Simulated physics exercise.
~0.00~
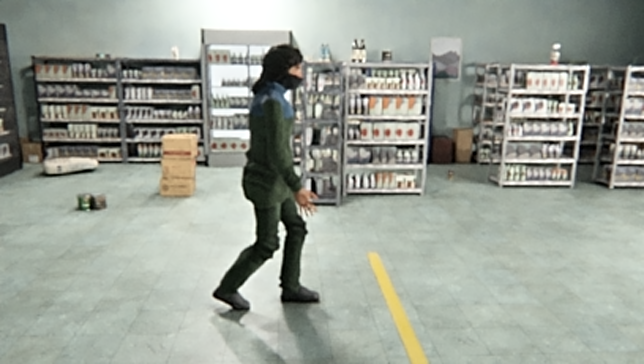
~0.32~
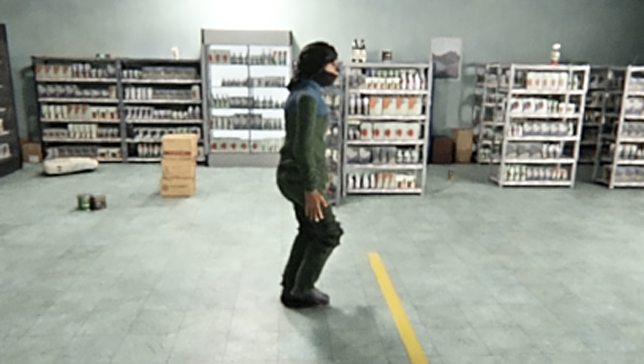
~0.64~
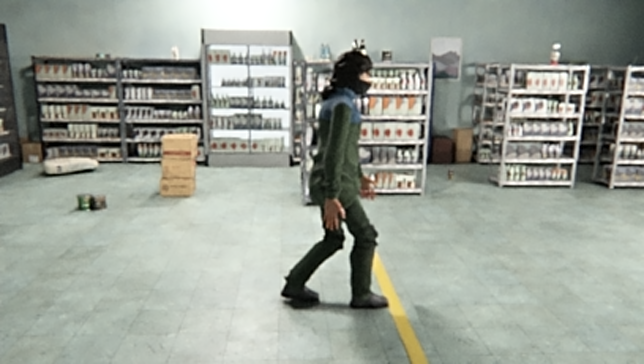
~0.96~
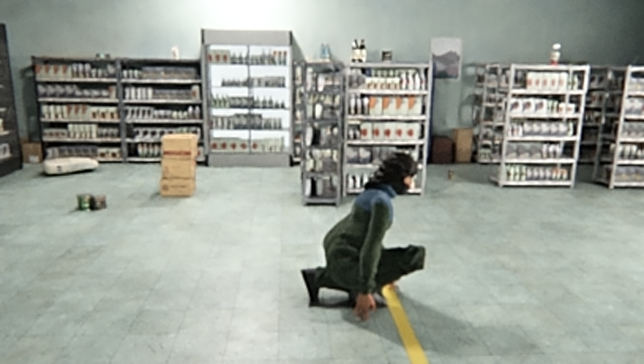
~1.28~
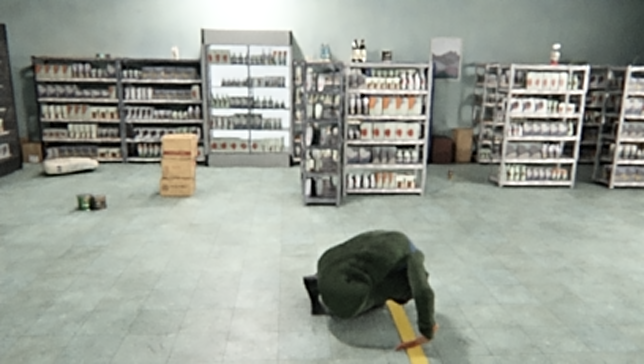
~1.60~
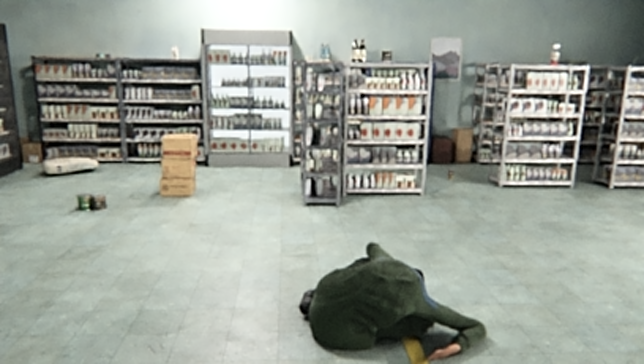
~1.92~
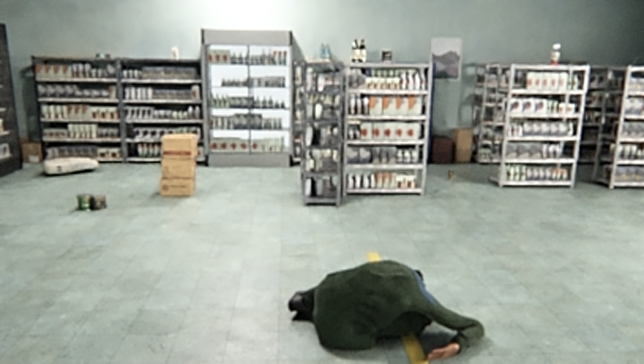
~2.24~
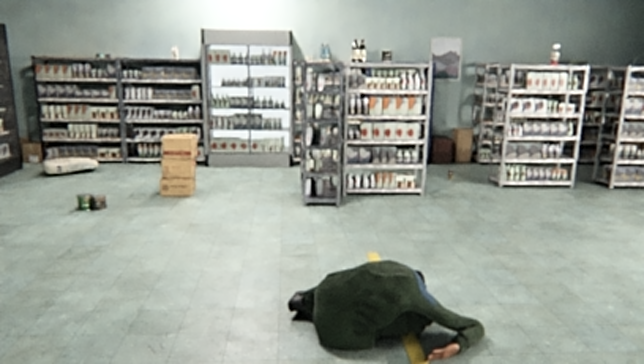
The video shows a dark-haired person in dark green clothes walking right across a tiled room lined with stocked shelves, then sinking at a yellow floor line and folding forward, ending slumped motionless on the floor over the line with one arm stretched to the right.
